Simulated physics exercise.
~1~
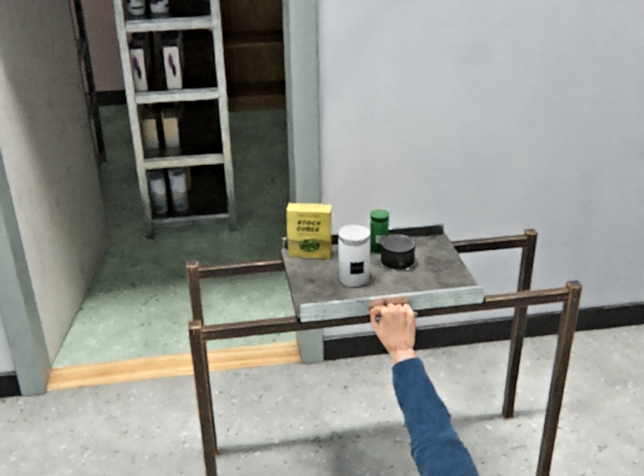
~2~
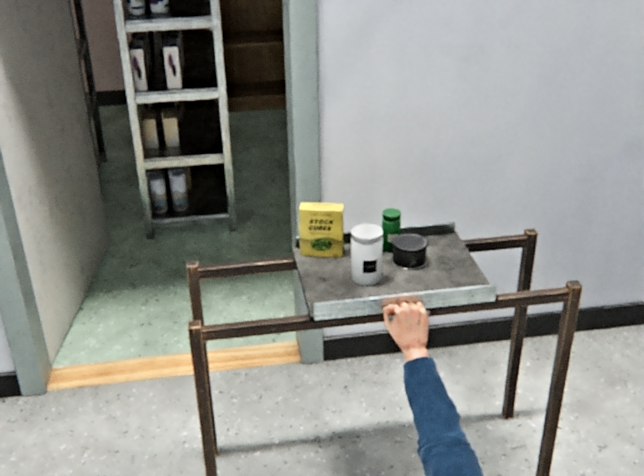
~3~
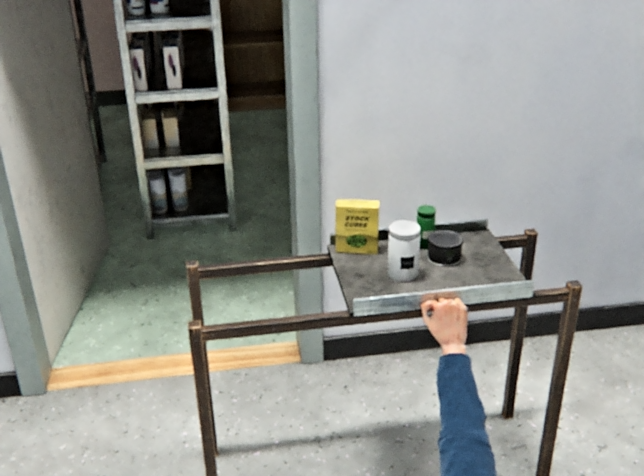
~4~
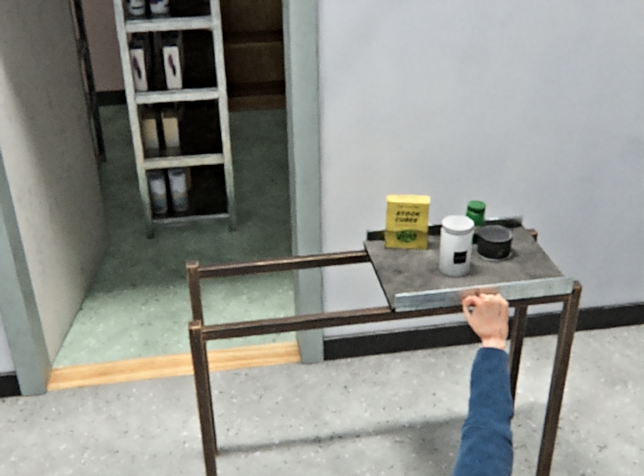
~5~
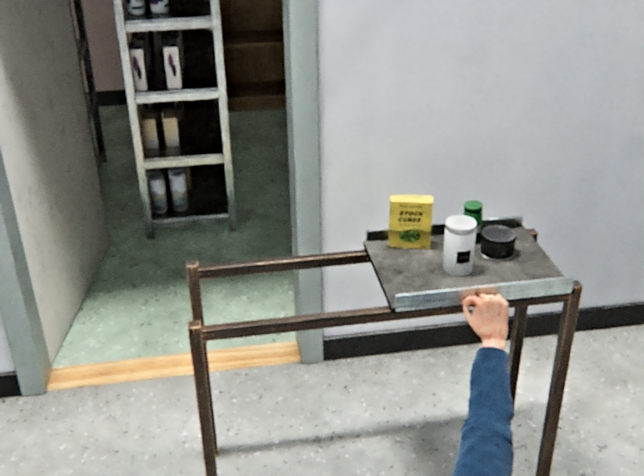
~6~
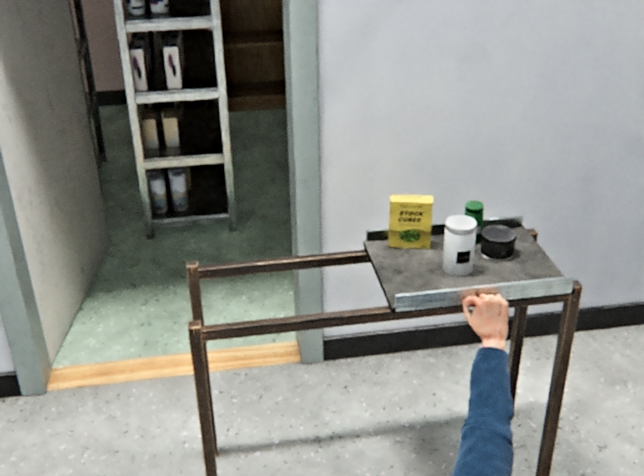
A hand slid a gray tray to the right along a brown metal frame, carrying a yellow packet, a white jar, a green shaker and a black tub, until it stopped near the right end with all four items still upright on it.
